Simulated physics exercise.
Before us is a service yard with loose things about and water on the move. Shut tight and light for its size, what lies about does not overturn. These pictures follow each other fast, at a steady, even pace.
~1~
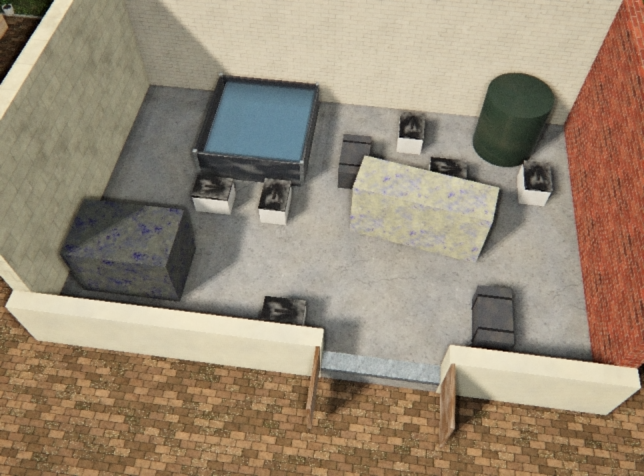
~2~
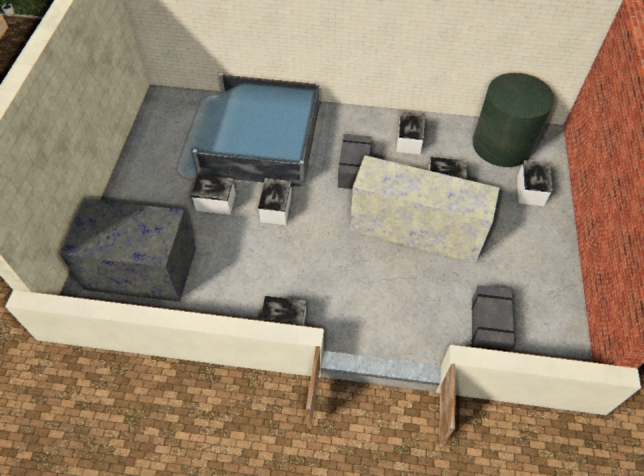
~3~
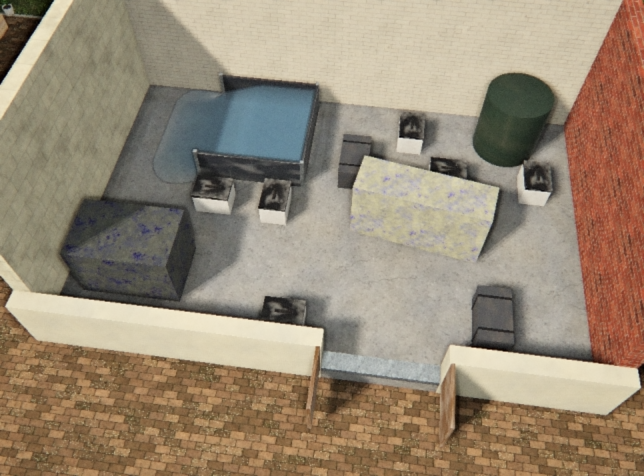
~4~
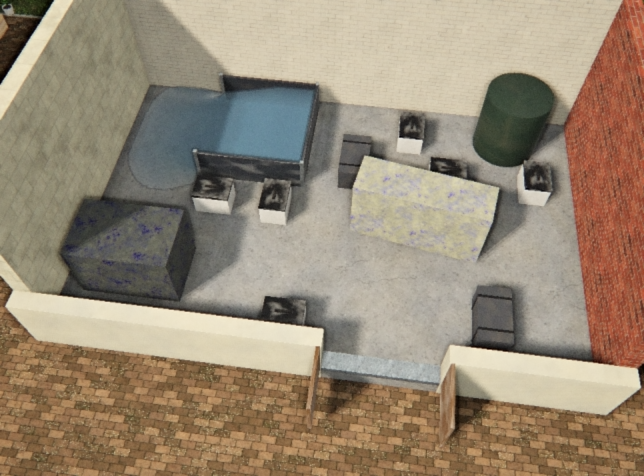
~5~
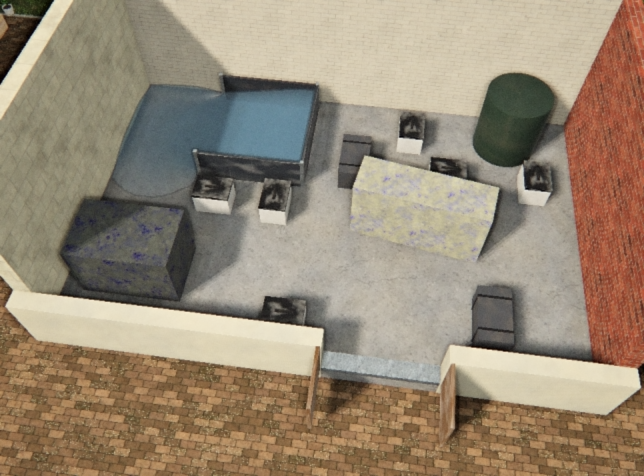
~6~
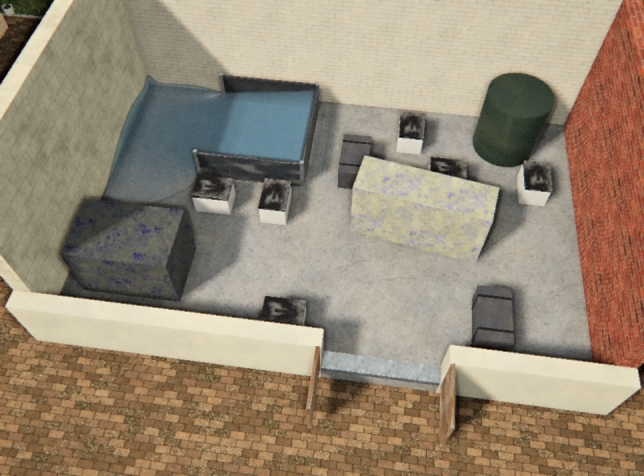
Blue water pours from the left side of a tank and spreads to the left wall.
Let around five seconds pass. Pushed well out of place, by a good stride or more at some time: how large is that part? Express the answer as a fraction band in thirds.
Fraction band: Less than 1/3.
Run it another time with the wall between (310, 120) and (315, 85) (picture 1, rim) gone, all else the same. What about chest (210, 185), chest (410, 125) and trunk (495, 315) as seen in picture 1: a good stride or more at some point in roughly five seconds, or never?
In that order: Less than that, swept aside, short of that.
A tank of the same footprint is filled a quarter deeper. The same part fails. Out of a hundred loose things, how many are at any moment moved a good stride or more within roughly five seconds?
20 in a hundred, or close to it.
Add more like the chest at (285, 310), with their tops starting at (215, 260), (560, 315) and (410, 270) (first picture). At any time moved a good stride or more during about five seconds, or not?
In sequence: Hardly budges; hardly budges; hardly budges.
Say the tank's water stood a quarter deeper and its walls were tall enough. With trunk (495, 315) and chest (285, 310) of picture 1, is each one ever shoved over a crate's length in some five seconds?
First: Shy of that; second: At least that much.
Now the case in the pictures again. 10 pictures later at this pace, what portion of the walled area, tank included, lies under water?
About 25 in a hundred.
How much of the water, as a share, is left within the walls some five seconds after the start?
Close to 100 per cent, I think.
A moment on, 0 of 8 are well off their spots; 0 afloat.
Next, 0 of 8 are well off their spots; 0 afloat.
Later, 0 of 8 are well off their spots; 0 afloat.
In the end, 1 of 8 are well off their spots, and 1 have been at some point; 1 afloat.
